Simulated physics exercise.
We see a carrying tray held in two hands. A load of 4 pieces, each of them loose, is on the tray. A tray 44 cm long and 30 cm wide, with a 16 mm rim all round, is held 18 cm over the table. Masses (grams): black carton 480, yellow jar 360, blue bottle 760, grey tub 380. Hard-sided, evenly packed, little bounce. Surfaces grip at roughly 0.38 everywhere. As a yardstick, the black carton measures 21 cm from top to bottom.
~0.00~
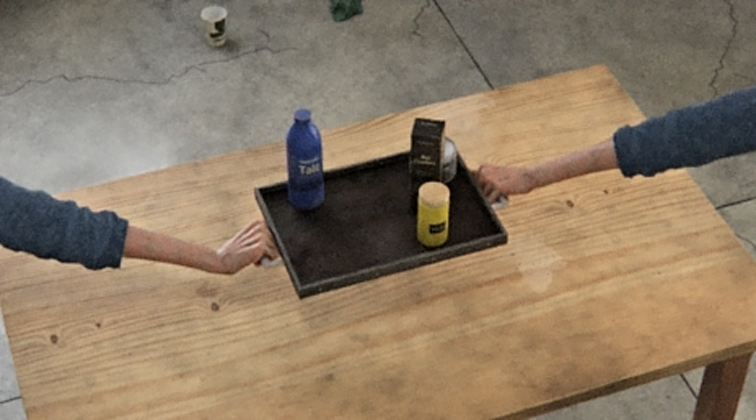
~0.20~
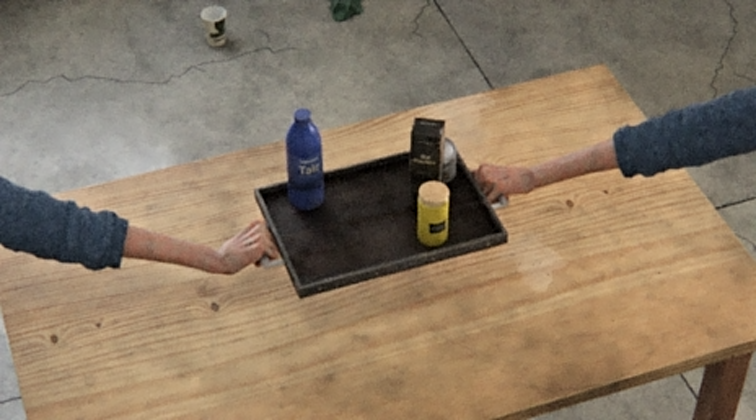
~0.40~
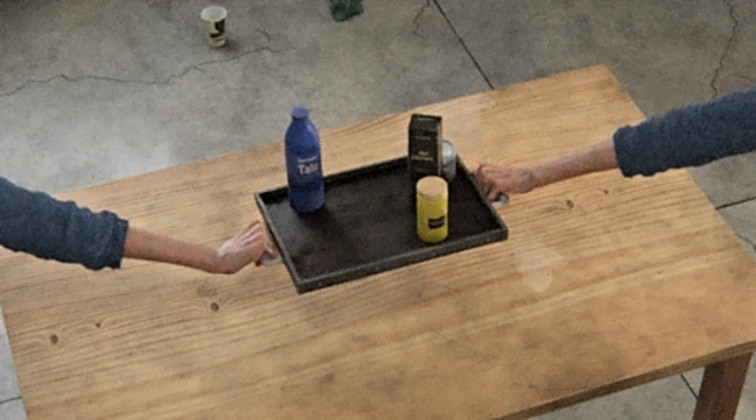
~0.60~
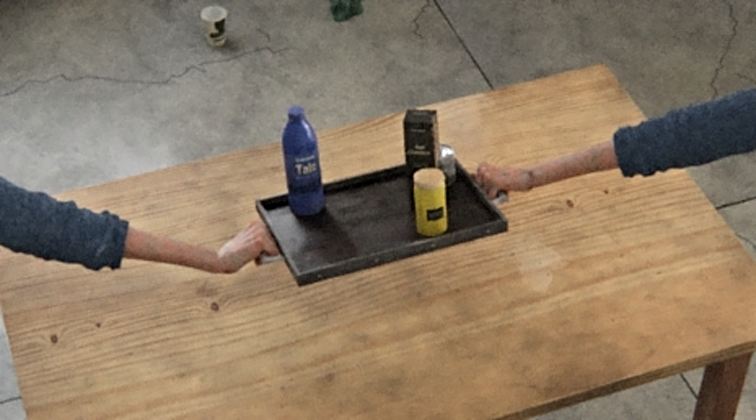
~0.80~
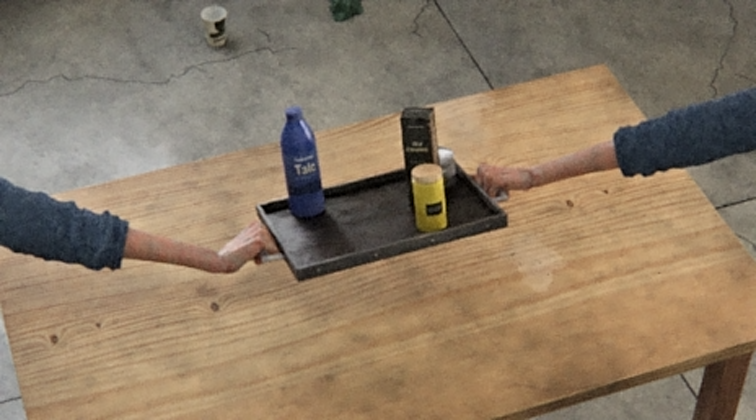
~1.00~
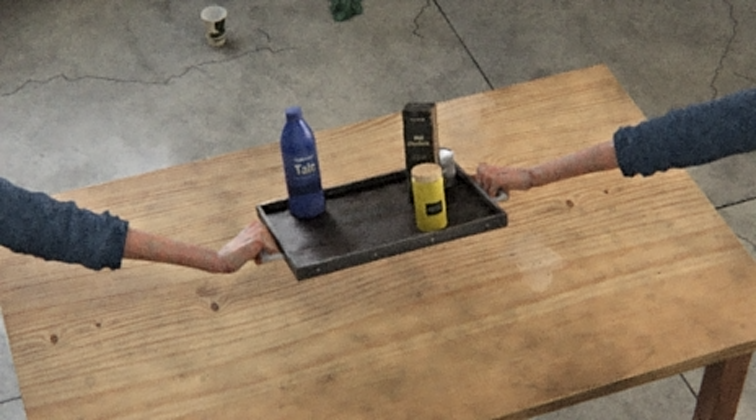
In this clip, two hands hold a dark tray carrying a blue bottle, a black carton, a yellow jar and a grey tub above a wooden table, then gradually tilt its far edge down as the carton rocks slightly.
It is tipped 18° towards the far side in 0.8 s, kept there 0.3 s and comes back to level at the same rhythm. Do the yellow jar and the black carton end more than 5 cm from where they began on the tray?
The yellow jar stays put and the black carton leaves its spot.
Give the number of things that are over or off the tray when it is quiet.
1 of them.
By 1.40 s, tray at 16°, far edge down; black carton on its side near (420, 142).
By 1.70 s, tray at 5°, far edge down; black carton now off the tray.
By 1.80 s, tray at 2°, far edge down.
By 2.00 s, tray level.
When it is over (2.5 s), off the tray, black carton; the other 3 within 5 cm of the start. In the last view, yellow jar near (433, 214), black carton near (364, 132).
